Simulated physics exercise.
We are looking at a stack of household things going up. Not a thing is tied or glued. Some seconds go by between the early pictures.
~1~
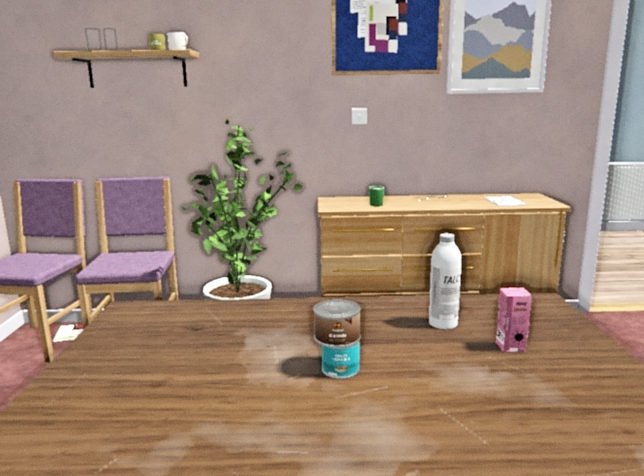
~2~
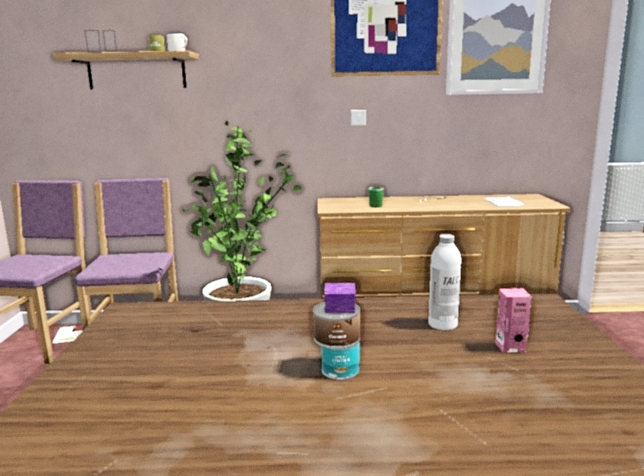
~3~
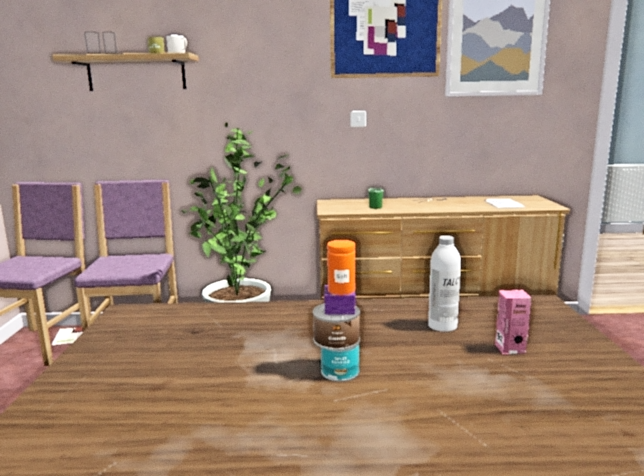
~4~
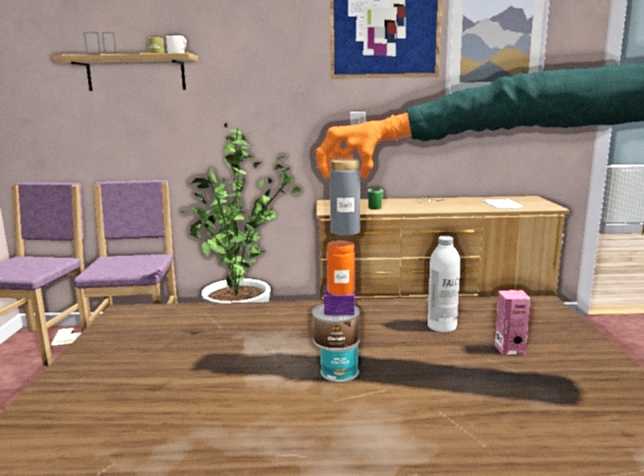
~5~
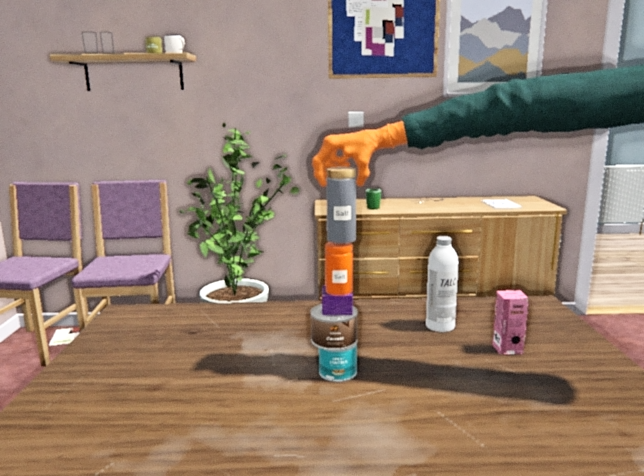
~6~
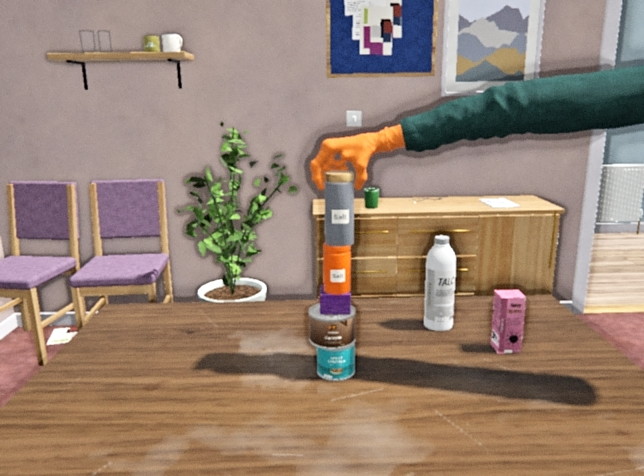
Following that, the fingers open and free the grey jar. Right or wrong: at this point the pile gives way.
Wrong, it holds.
Then, 0.30 s on from there, no change.
Then, 1.10 s on from there, grey jar resting near (340, 209).
In the end, all 7 unmoved. At the end, from the last picture's camera, grey jar near (340, 209). The pile stays up.
